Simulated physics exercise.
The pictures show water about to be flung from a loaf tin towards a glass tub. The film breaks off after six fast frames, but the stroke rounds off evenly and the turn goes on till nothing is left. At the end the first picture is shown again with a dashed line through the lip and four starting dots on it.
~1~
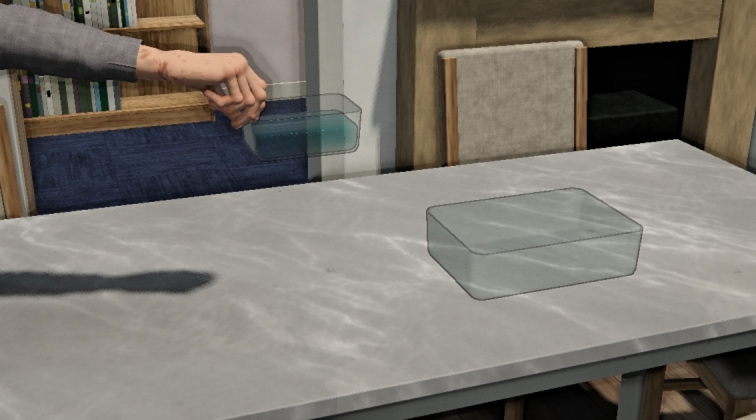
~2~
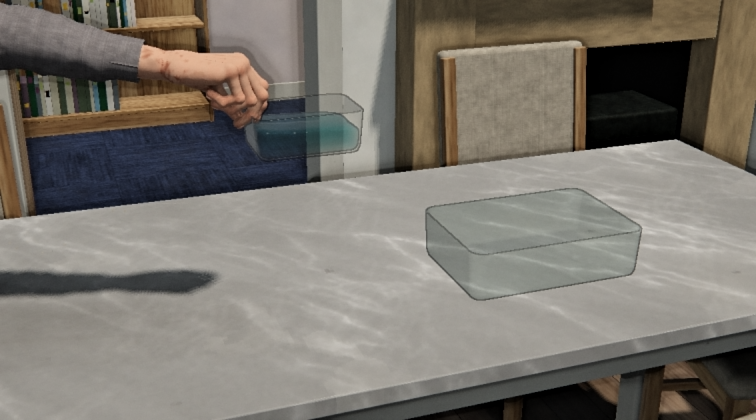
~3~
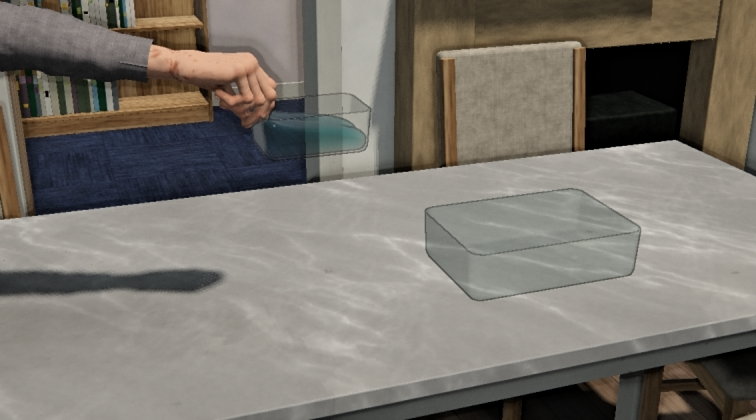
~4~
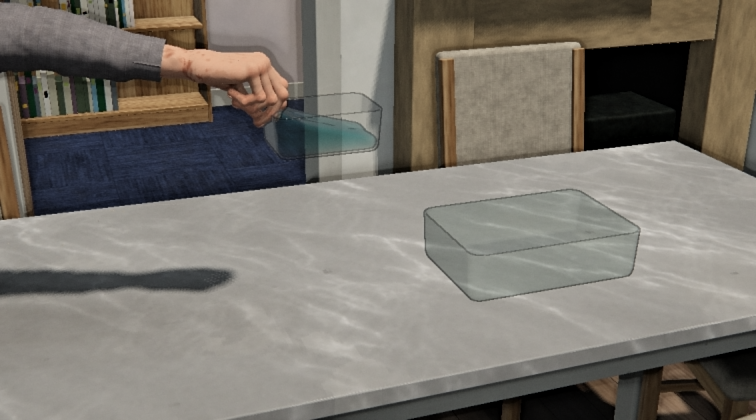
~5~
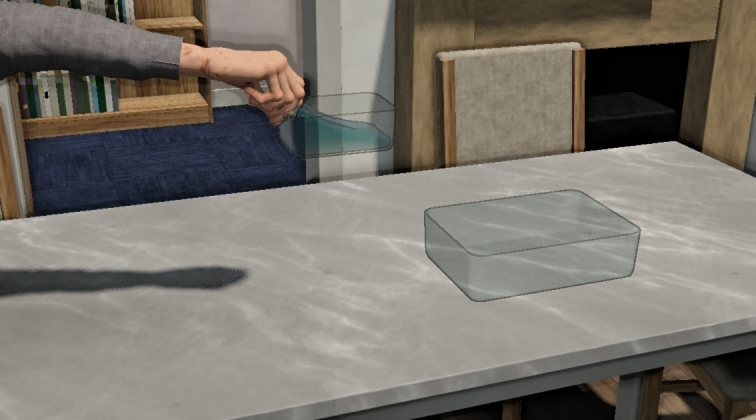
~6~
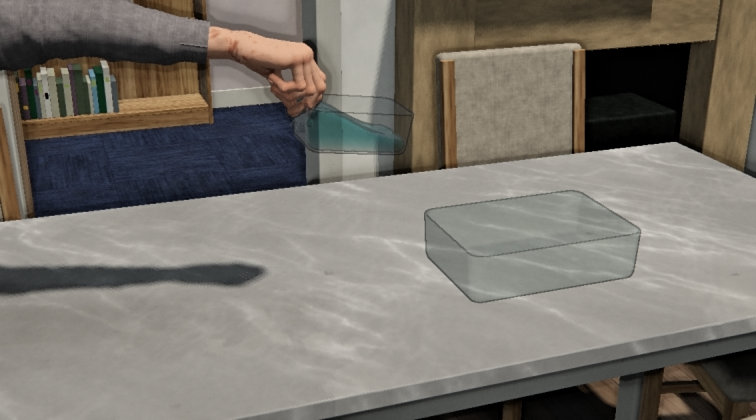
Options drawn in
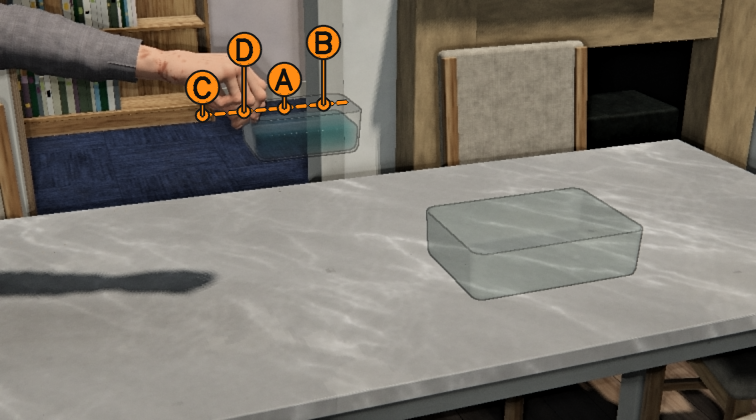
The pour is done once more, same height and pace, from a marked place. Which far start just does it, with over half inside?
B will do.
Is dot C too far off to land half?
Yes, it does.
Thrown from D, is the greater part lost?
Yes, it does.
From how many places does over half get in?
One of them.
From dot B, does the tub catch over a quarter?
Yes.
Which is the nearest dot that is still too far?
A it is.
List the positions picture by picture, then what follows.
Upright, lip at (351, 101); tub from (469, 300) to (634, 272); nothing has left yet.
Upright, lip at (353, 101); nothing has left yet.
Upright, lip at (360, 101); nothing has left yet.
Upright, lip at (371, 100); water is over the rim, down to (279, 109).
Upright, lip at (386, 100); water is over the rim, down to (280, 113).
Tipped about 8°, lip at (403, 106); water is over the rim, down to (295, 130).
On the marked copy, A at (284, 107); B at (323, 104); C at (202, 115); D at (244, 111).
If A is chosen, about 34 % lands in the tub, 62 % falls short and 5 % goes beside or beyond.
If B is chosen, about 62 % lands in the tub, 30 % falls short and 7 % goes beside or beyond.
If C is chosen, about 0 % lands in the tub, 100 % falls short.
If D is chosen, about 0 % lands in the tub, 99 % falls short.
